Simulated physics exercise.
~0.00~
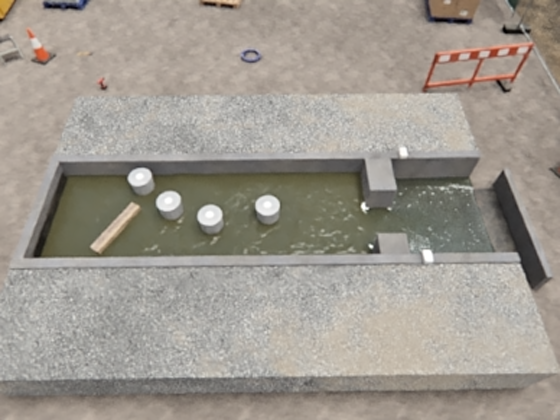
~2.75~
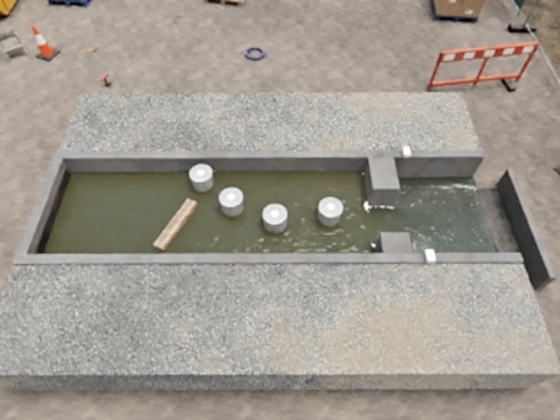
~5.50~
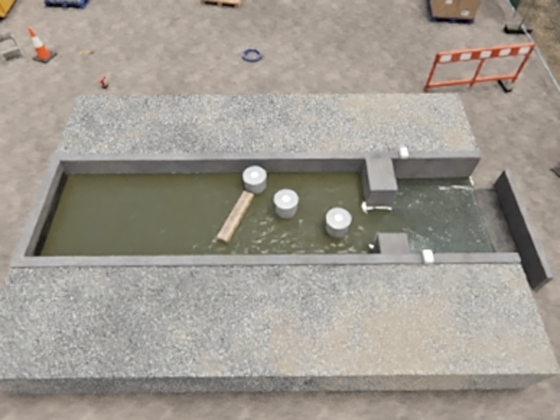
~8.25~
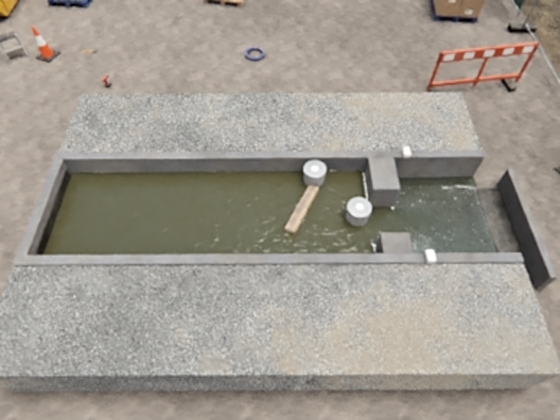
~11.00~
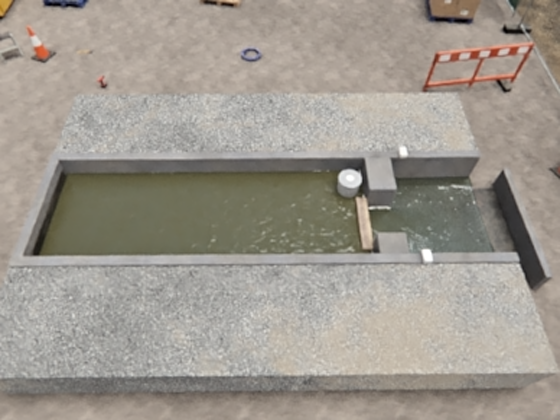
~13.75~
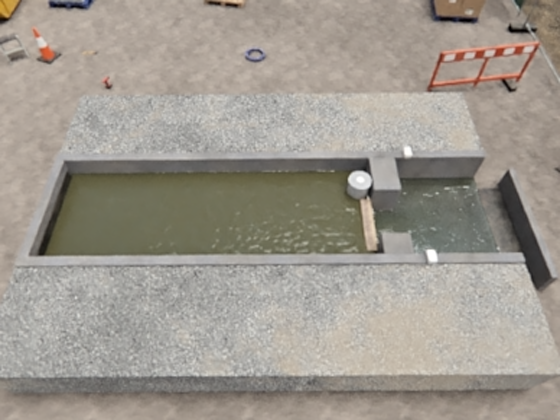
In a concrete channel, white tubs drift right through a gap until a beam and tub lodge there.
